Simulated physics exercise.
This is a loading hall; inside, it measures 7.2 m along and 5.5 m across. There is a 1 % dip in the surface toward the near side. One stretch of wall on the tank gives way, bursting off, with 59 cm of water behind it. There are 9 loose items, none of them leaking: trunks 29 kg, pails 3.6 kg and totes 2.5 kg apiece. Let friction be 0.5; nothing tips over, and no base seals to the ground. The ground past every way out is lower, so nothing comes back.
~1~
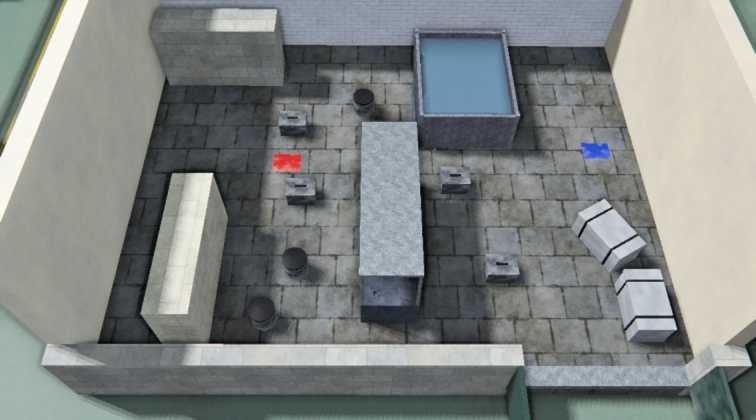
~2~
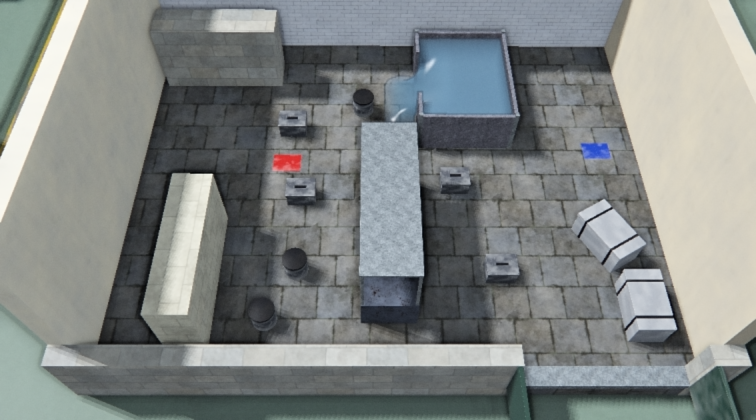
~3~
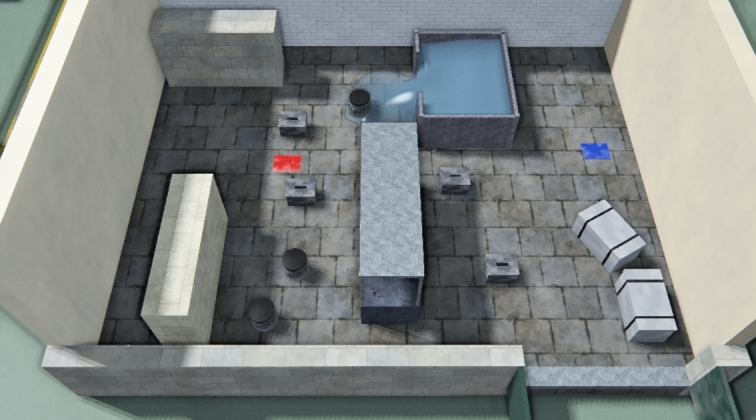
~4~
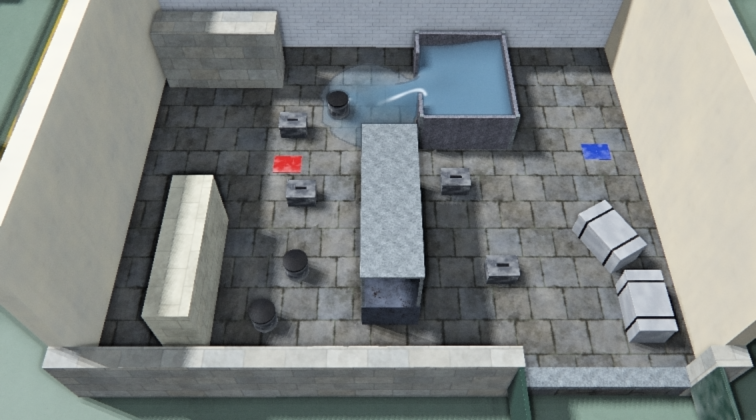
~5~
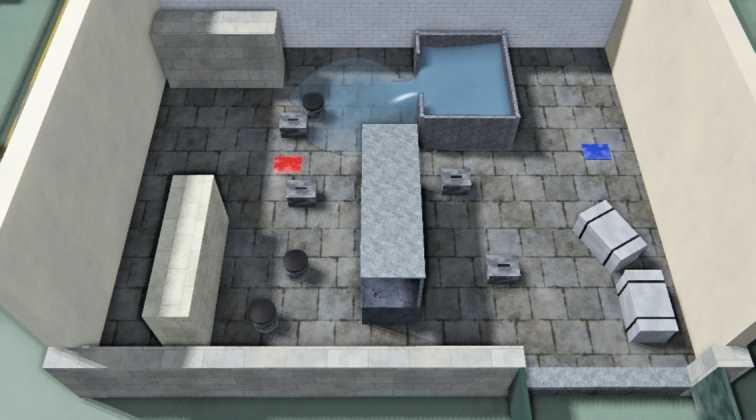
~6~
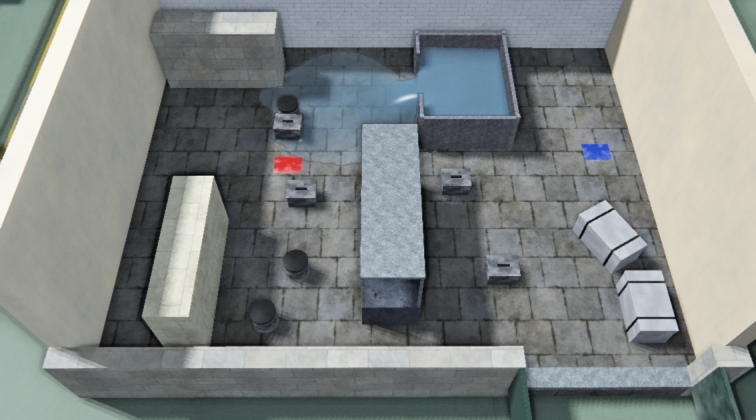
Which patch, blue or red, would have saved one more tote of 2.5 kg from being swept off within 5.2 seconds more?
The blue patch.
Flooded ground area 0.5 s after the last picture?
Some 10.0 m2 of it.
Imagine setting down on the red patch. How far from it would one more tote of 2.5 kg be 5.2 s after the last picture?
I'd put it near 250 cm.
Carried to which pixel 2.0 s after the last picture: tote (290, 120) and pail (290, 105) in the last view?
(134, 210) and (166, 154), roughly.
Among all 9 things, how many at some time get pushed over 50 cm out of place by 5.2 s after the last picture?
By my tally, 4.
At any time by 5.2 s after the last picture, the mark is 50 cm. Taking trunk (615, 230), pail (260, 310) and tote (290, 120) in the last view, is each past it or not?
Result by item: Stays closer; goes farther; goes farther.
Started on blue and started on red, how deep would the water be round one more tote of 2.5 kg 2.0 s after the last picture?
Roughly 0 cm and 3 cm.
Then, 0.5 s after the last picture on blue it would be 0 cm off in 0 cm of water; on red it would be 38 cm off in 3 cm of water.
Then, 2.0 s after the last picture on blue it would be 0 cm off in 0 cm of water; on red it would be 172 cm off in 3 cm of water.
Then, 3.4 s after the last picture on blue it would be 0 cm off in 0 cm of water; on red it would be 223 cm off in 2 cm of water.
Then, 5.2 s after the last picture on blue it would be 0 cm off in 0 cm of water; on red it would be 241 cm off in 5 cm of water.
